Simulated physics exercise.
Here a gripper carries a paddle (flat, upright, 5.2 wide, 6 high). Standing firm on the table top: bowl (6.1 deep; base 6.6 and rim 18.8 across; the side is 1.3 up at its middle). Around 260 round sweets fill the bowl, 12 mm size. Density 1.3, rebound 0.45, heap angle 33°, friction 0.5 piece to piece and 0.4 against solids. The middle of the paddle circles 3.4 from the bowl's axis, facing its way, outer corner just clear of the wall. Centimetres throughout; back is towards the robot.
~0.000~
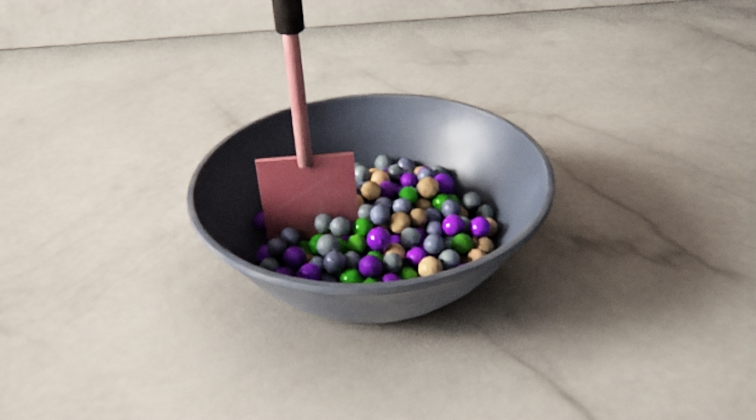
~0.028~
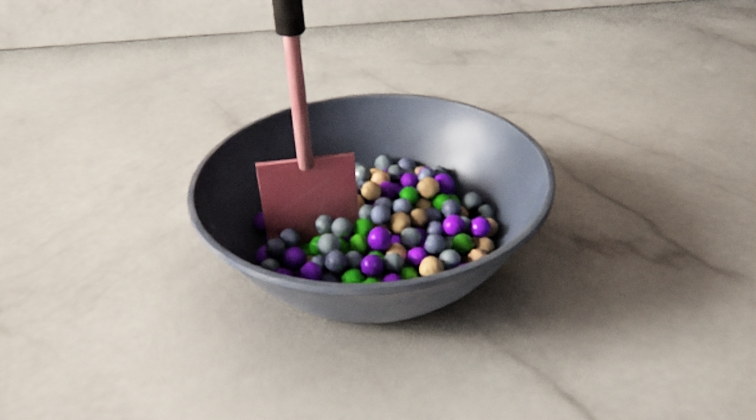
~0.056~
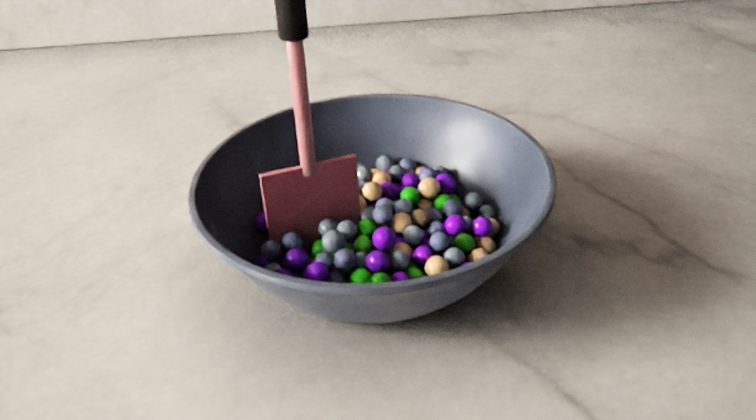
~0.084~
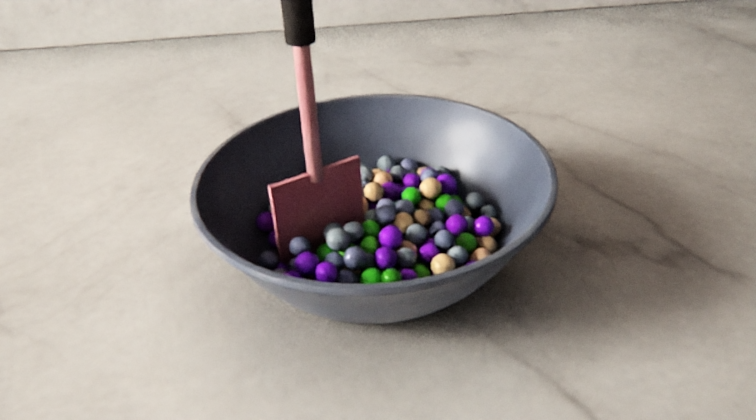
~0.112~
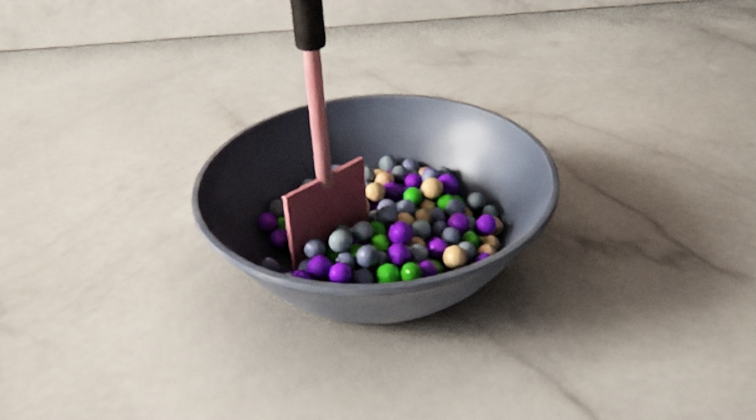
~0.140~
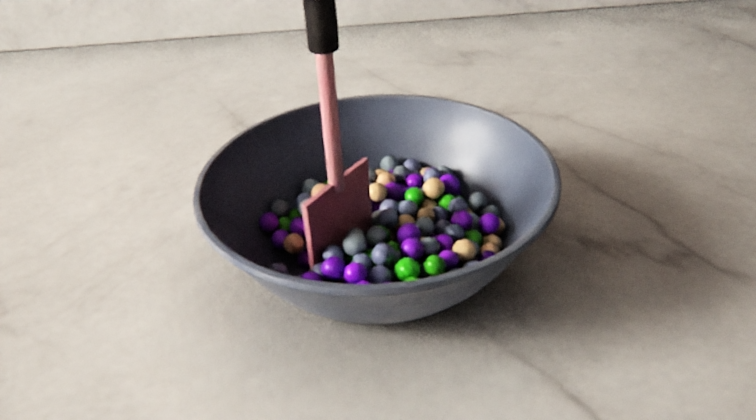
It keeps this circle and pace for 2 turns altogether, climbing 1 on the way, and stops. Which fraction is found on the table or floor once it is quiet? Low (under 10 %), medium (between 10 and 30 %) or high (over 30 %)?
Share on the table or floor: Low (under 10 %).
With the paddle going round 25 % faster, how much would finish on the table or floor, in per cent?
It would be near 5 per cent.
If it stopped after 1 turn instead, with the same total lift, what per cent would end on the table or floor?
It would be near 0 per cent.
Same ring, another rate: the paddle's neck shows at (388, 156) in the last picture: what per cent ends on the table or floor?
Some 20 per cent.
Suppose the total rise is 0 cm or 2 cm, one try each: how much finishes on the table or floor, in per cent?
Some 5 and 0 per cent.
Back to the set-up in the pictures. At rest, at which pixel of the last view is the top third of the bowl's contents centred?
Near (335, 240).
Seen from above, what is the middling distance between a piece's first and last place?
About 9 cm.
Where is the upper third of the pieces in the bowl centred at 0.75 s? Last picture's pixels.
Near (283, 191).
After 0.75 s, 316° round, highest piece 8 above the table; 258 in the bowl.
After 1.36 s, 219° round, highest piece 7 above the table; 250 in the bowl, 7 on the table or floor, 1 in flight or on the tool.
After 1.87 s, 0° round, highest piece 5 above the table; 249 in the bowl, 9 on the table or floor.
After 2.57 s, 0° round, highest piece 5 above the table; 249 in the bowl, 9 on the table or floor.
In the end, 249 in the bowl, 9 on the table or floor. That is 3 % on the table or floor.
